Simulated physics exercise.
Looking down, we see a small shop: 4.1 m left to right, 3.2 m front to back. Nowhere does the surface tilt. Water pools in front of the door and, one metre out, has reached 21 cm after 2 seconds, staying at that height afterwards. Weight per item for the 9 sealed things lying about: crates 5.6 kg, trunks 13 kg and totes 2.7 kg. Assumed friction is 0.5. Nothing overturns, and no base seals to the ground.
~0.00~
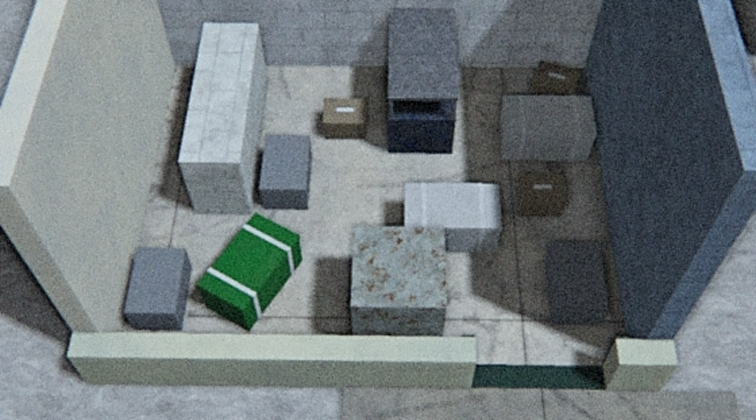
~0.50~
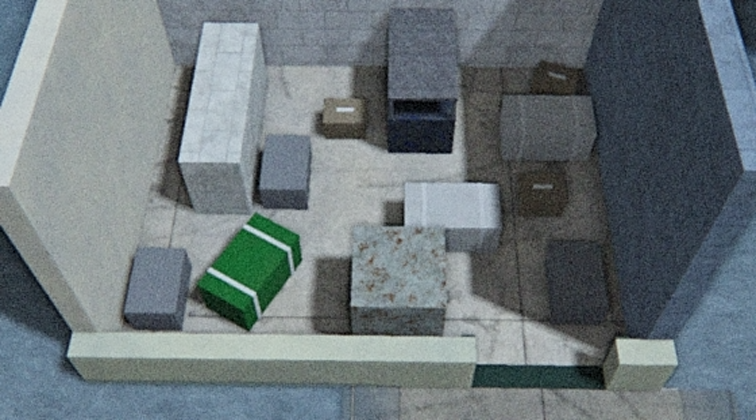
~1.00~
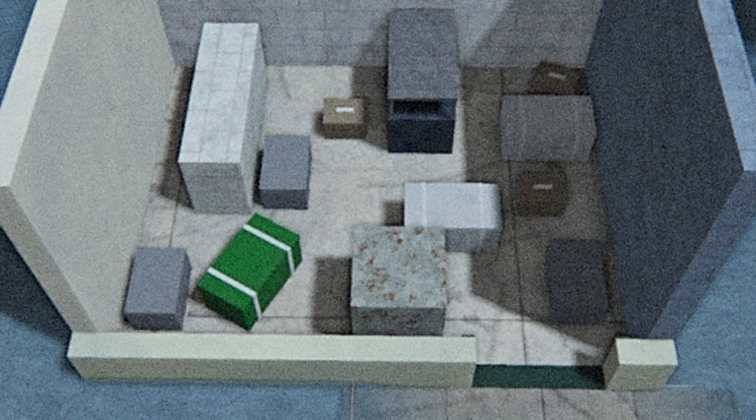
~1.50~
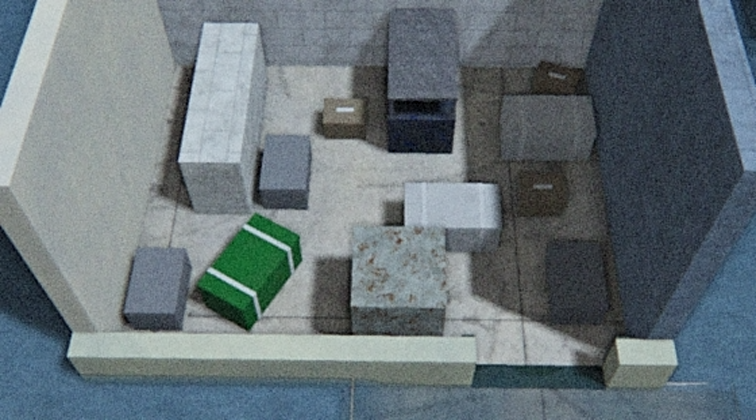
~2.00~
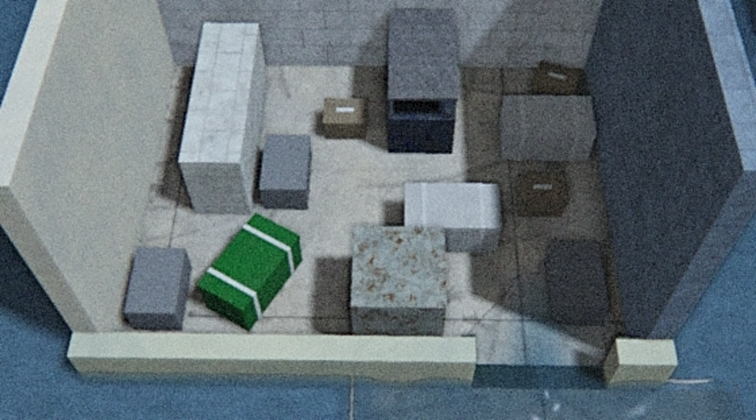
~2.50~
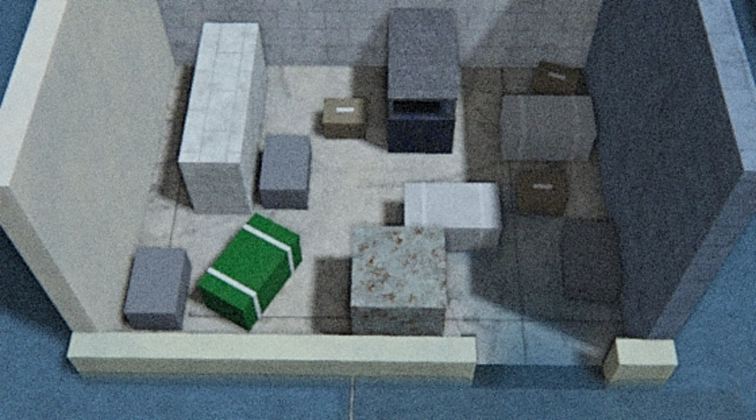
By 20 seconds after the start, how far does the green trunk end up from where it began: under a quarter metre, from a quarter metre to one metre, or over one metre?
It gets shunted a bit.
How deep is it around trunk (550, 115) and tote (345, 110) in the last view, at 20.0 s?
Some 20 cm at the first, some 17 cm at the second.
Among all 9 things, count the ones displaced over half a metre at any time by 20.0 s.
All told, that gives 9.
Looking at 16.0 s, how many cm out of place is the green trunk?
Shift: About 50 cm.
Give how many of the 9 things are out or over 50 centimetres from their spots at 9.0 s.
Result: 4.
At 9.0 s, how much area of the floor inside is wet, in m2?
Near 11.0 m2 in all.
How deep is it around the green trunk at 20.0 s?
Depth: About 21 cm.
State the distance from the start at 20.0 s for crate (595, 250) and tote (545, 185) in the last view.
Net displacement, in order: 200 cm; 200 cm.
After 4.0 s the green trunk is near (249, 259), 0.0 m from its start, aground; 4 afloat.
After 9.0 s the green trunk is near (220, 276), 0.3 m from its start, afloat; 9 afloat.
After 16.0 s the green trunk is near (186, 240), 0.5 m from its start, afloat; 9 afloat.
After 20.0 s the green trunk is near (171, 237), 0.6 m from its start, afloat; 9 afloat.
